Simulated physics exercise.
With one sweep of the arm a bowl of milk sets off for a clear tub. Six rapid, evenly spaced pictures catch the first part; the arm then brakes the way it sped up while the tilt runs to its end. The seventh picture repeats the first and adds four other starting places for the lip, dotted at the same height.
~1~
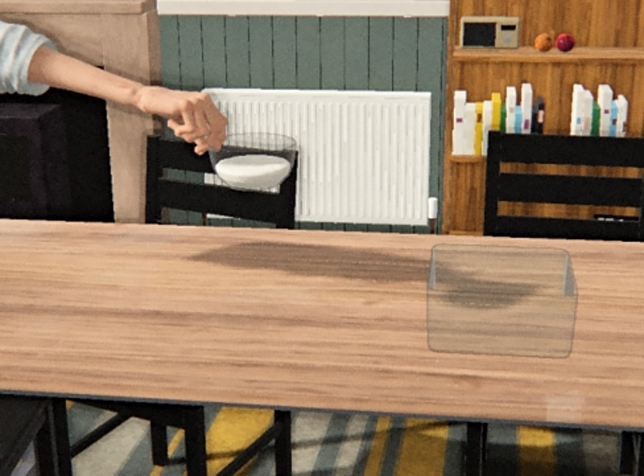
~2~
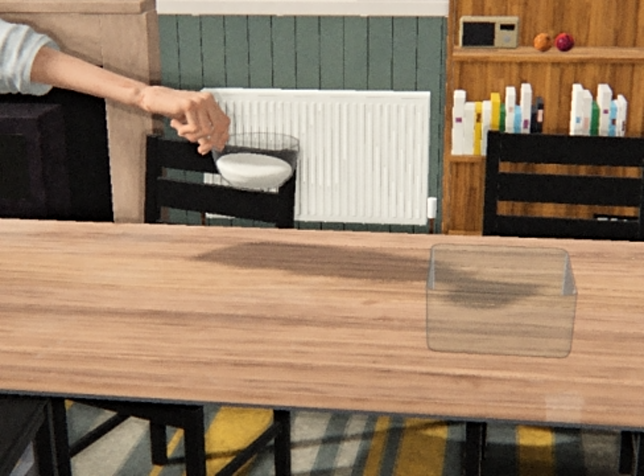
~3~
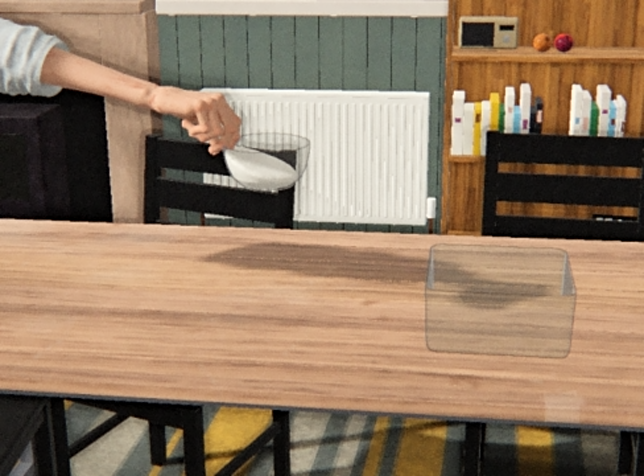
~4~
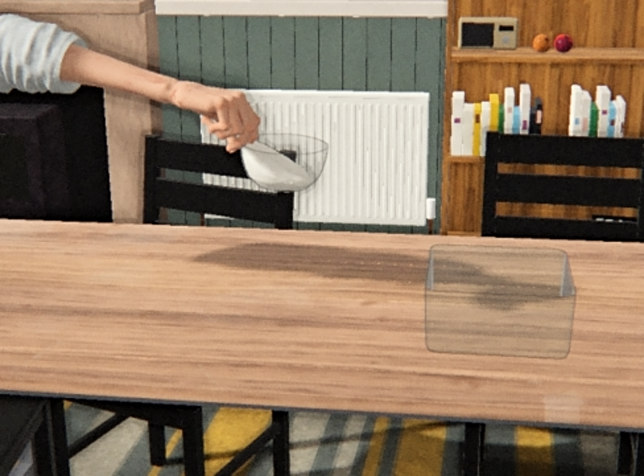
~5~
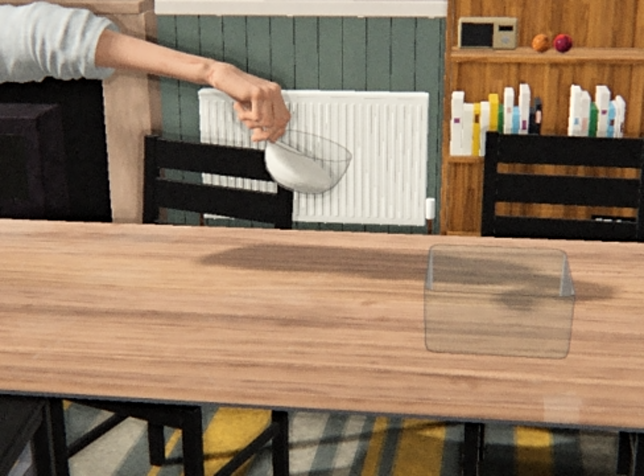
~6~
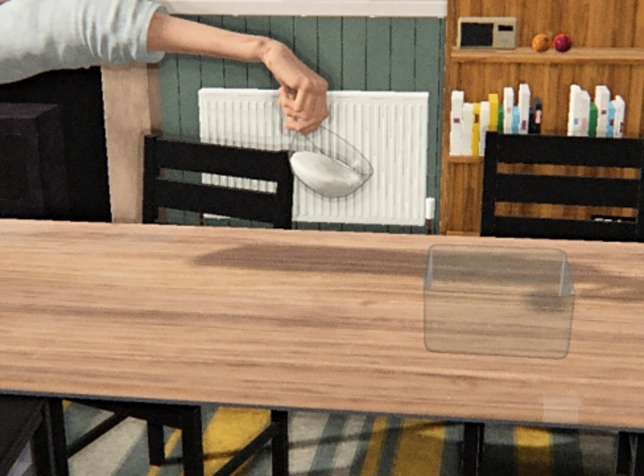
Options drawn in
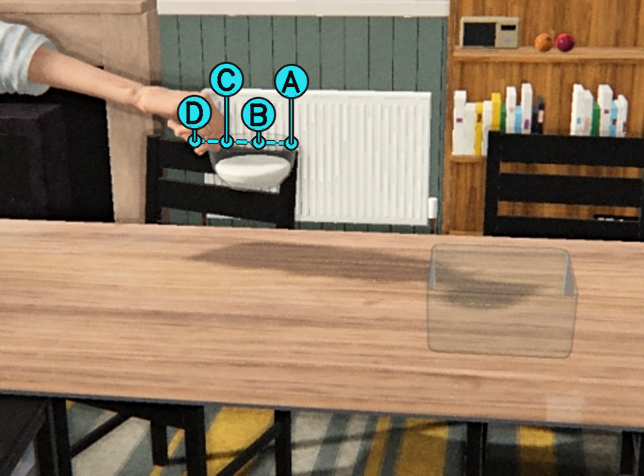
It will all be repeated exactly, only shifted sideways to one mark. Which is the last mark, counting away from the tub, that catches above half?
It is B.
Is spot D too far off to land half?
Yes, that goes wrong.
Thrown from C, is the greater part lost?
Yes, that goes wrong.
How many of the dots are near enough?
Two of the four.
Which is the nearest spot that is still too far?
It is C.
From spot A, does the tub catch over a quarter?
Yes, clearly.
On the marked copy, A at (291, 143); B at (258, 142); C at (226, 141); D at (194, 140).
Choosing A, about 86 % lands in the tub, 10 % falls short and 4 % goes beside or beyond.
Choosing B, about 68 % lands in the tub, 23 % falls short and 10 % goes beside or beyond.
Choosing C, about 30 % lands in the tub, 60 % falls short and 9 % goes beside or beyond.
Choosing D, about 1 % lands in the tub, 97 % falls short.
